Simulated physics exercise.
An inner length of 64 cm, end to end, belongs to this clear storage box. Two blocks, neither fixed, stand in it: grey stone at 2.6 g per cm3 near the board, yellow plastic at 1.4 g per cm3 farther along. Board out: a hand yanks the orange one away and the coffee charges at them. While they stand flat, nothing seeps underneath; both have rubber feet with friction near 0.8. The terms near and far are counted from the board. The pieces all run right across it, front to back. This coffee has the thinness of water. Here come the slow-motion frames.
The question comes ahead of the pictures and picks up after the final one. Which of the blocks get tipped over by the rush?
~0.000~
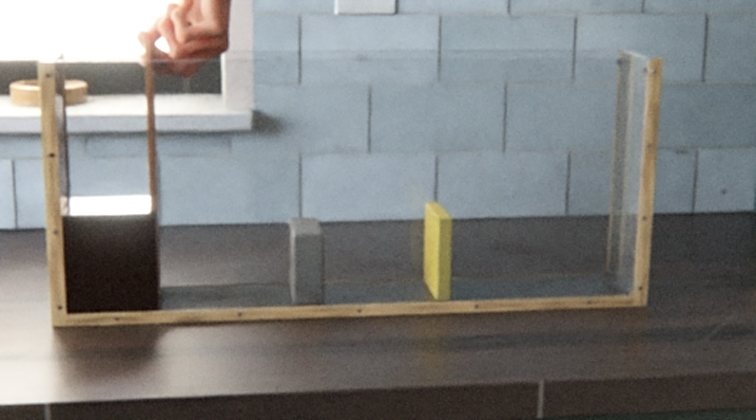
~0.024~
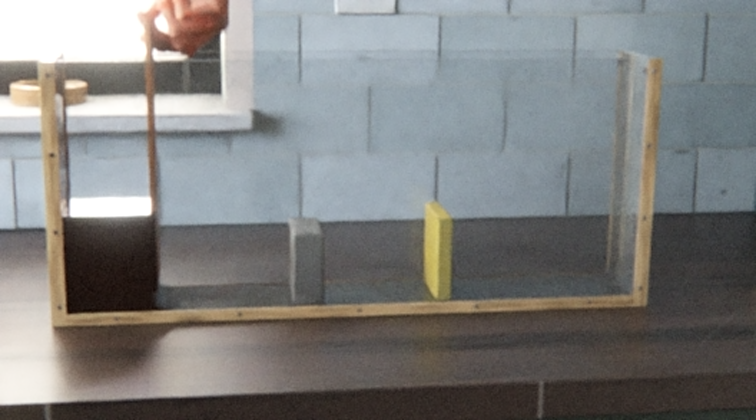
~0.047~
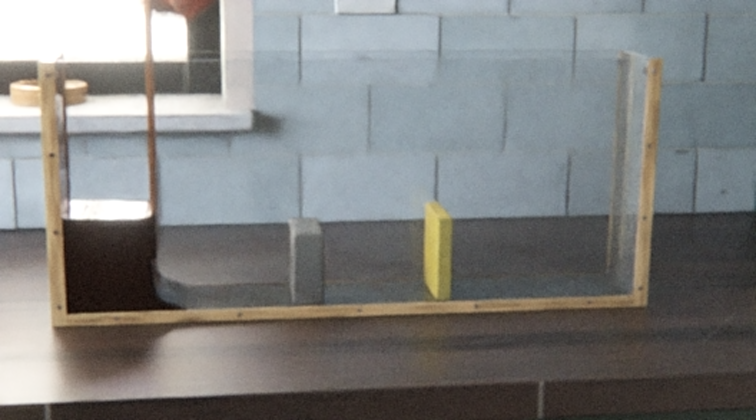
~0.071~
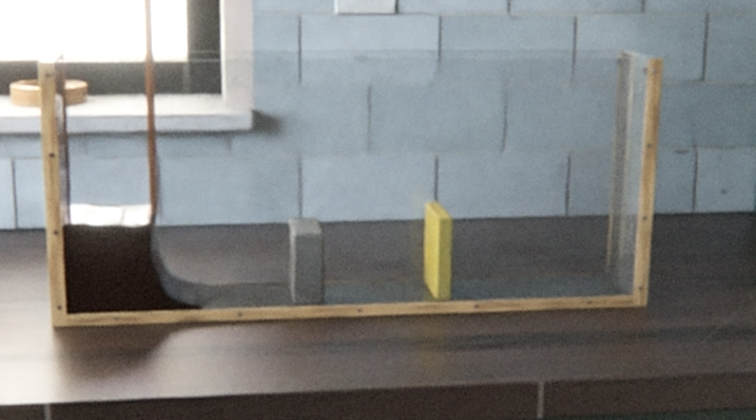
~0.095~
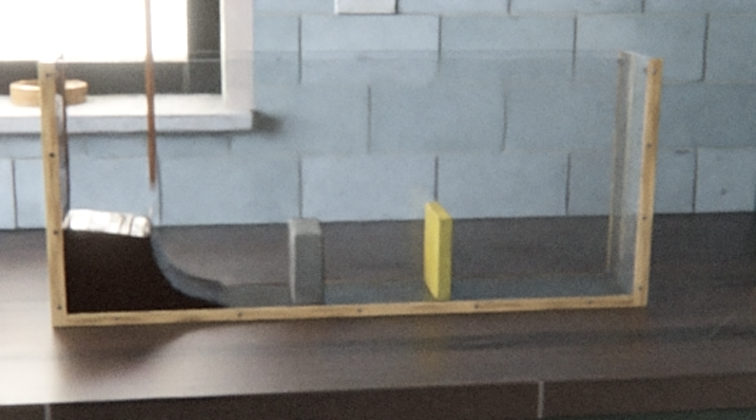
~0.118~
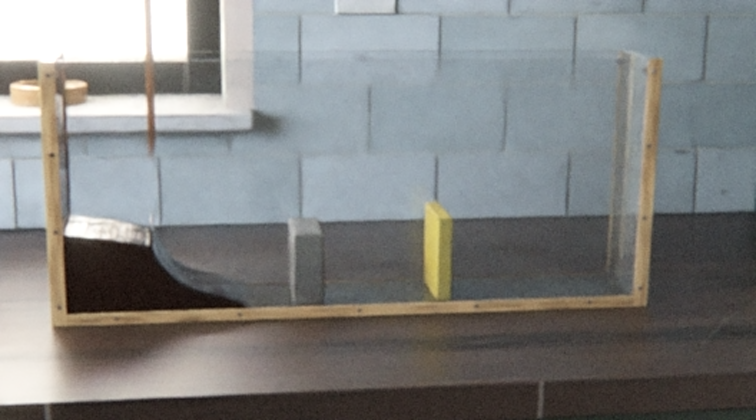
Near one: Not tipped; far one: Not tipped.
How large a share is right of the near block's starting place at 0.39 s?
About 0 in a hundred, I'd say.
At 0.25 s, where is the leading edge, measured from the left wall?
Roughly 24 cm out.
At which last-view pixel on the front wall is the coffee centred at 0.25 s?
Near (180, 286).
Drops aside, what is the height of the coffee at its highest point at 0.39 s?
Max height: Approx. 20.0 cm.
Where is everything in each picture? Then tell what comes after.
In the first picture, the surface at the left wall is at (68, 217); the front along the floor is at (153, 309); the board's lower edge is at (156, 309); the near block's top is at (309, 239); the far block's top is at (446, 223).
In the second picture, the surface at the left wall is at (68, 218); the front along the floor is at (164, 308); the board's lower edge is at (155, 290).
In the third picture, the surface at the left wall is at (68, 221); the front along the floor is at (181, 308); the board's lower edge is at (154, 257).
In the fourth picture, the surface at the left wall is at (68, 225); the front along the floor is at (201, 307); the board's lower edge is at (153, 222).
In the fifth picture, the surface at the left wall is at (68, 231); the front along the floor is at (223, 306); the board's lower edge is at (152, 188).
In the sixth picture, the surface at the left wall is at (69, 237); the front along the floor is at (246, 306); the board's lower edge is at (151, 153); the near block's top is at (309, 239); the far block's top is at (446, 223).
Then, 0.25 s in, the front has run 25 cm from the left wall, the near block is upright and the far block is upright.
Then, 0.39 s in, the near block is upright and the far block is upright.
Then, 0.64 s in, the near block is upright and the far block is upright.
Finally, the near block is upright and the far block is upright; 0 per cent of the coffee is past where the far block first stood.
